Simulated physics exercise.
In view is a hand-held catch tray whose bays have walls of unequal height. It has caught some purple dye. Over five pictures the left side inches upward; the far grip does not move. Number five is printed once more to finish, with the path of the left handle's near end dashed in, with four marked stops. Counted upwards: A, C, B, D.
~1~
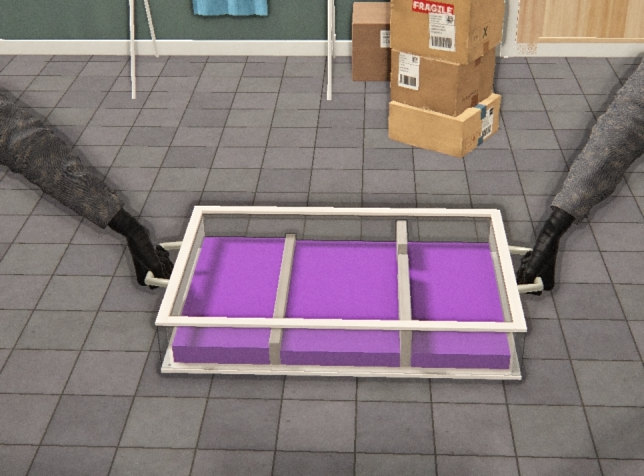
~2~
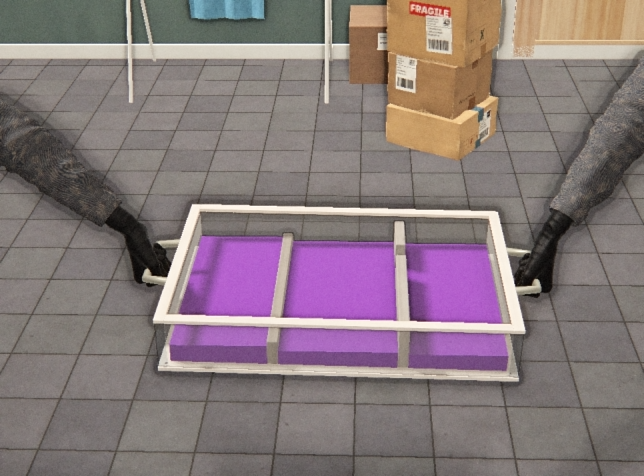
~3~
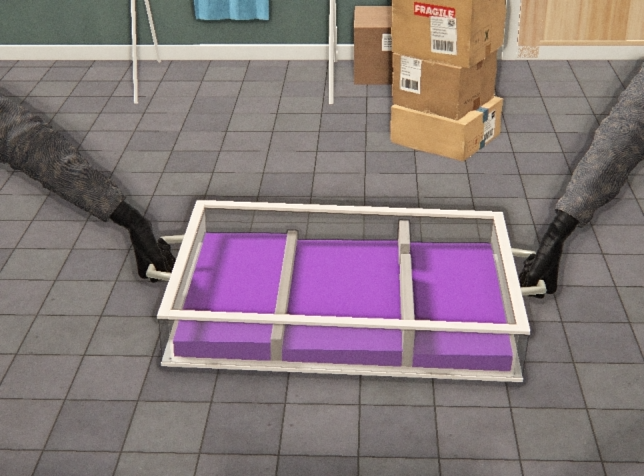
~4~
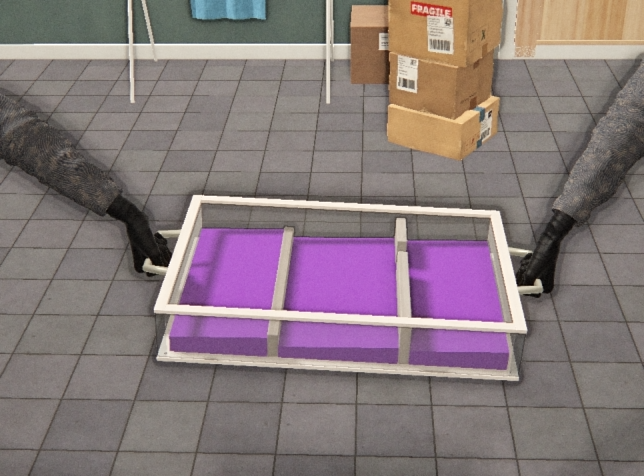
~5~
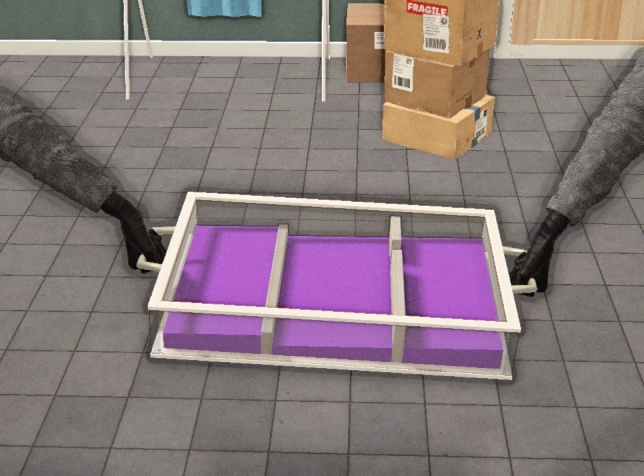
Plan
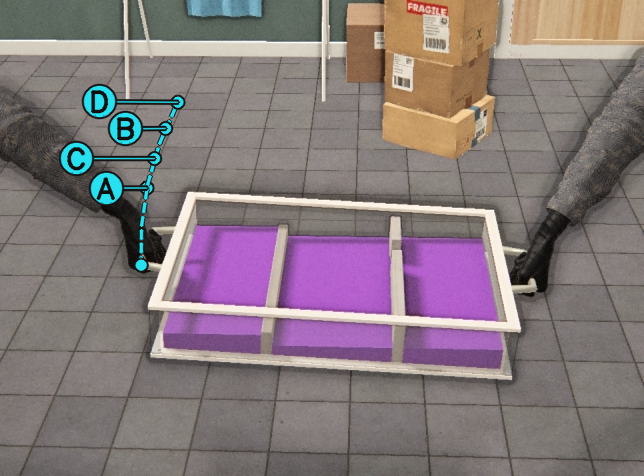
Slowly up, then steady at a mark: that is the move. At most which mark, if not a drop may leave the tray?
A is the one.
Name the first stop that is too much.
C it is.
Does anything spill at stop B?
Yes, it does.
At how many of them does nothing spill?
One.
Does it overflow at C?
Yes, it does.
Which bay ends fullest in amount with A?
It is the right one.
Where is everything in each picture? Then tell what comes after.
The tray is level; deepest in the left bay, at (237, 288), shallowest in the middle; left handle at (155, 263).
Tipped about 1° down to the right; no wall is crossed; left handle at (152, 261).
Tipped about 2° down to the right; no wall is crossed; left handle at (157, 256).
Tipped about 3° down to the right; no wall is crossed; left handle at (153, 251).
Tipped about 3° down to the right; deepest in the right bay, at (444, 288), shallowest in the middle; left handle at (147, 247).
On the marked copy, A at (146, 188); B at (165, 128); C at (154, 158); D at (177, 102).
If A is chosen, nothing spills; the right bay holds the most.
If B is chosen, about 31 % goes over the rim.
If C is chosen, about 14 % goes over the rim.
If D is chosen, about 41 % goes over the rim.
